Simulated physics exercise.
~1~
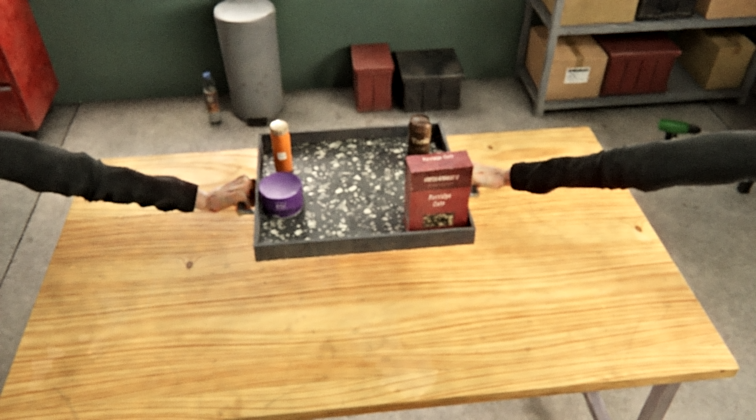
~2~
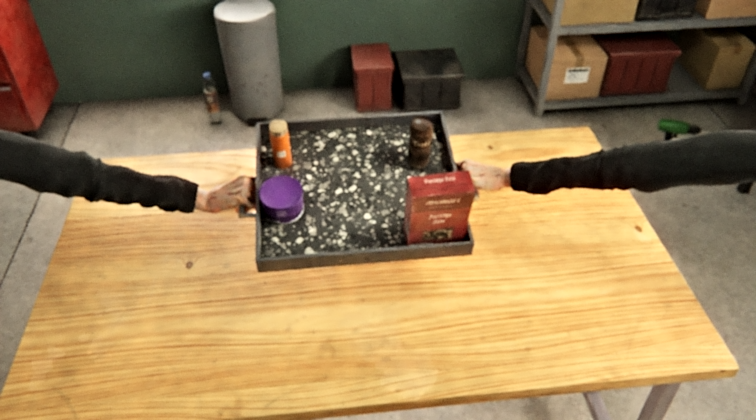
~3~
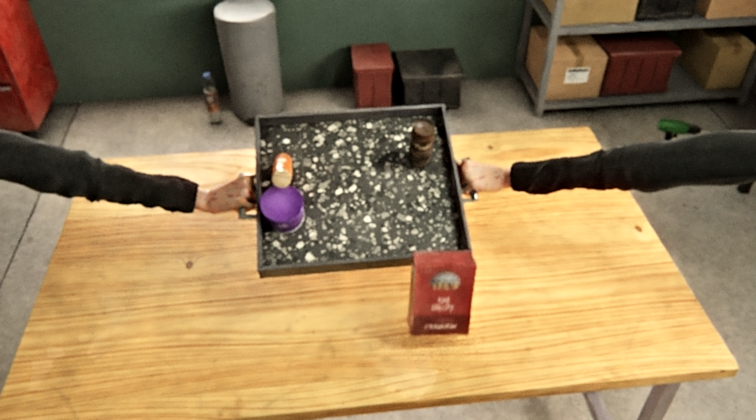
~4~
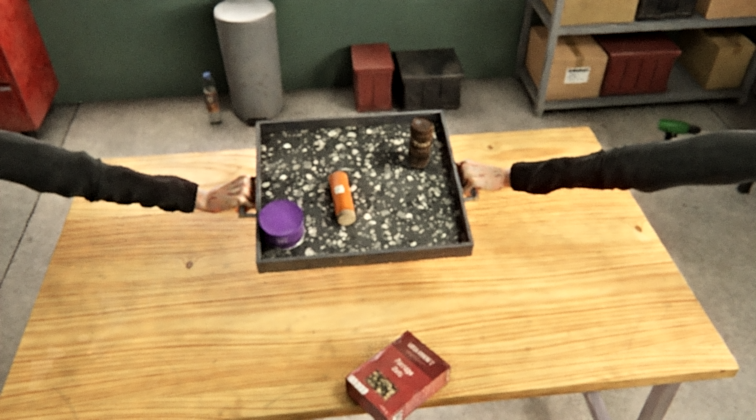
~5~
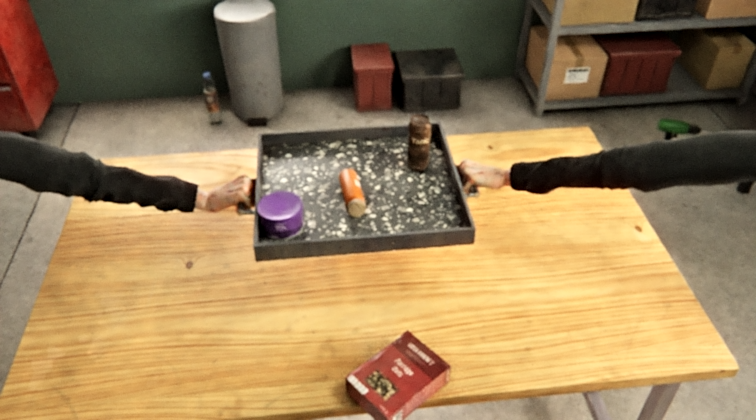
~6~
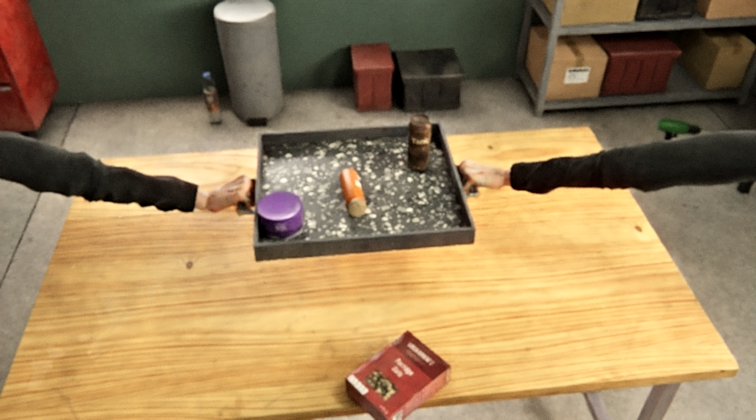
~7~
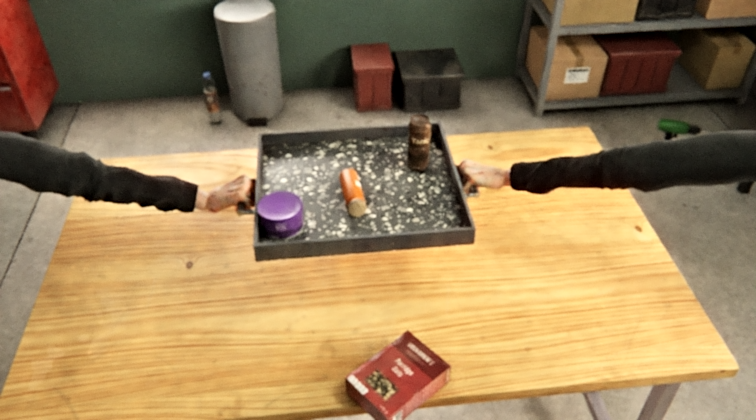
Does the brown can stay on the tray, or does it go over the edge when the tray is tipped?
The brown can stays on the tray. It leans a little during the tilt but ends up standing near the right side.
A dark speckled tray, held at its sides by two hands above a wooden table, carries a purple tub, an orange shaker, a red packet and a brown can. The hands tip the tray so its near edge dips, and the packet and shaker begin to lean. The red packet goes over the near rim and drops upside down, while the shaker topples. The packet comes to lie on the table as the shaker rolls toward the middle and the tub slides slightly nearer. The tray is levelled again, with the shaker on its side and the tub and can still upright aboard.
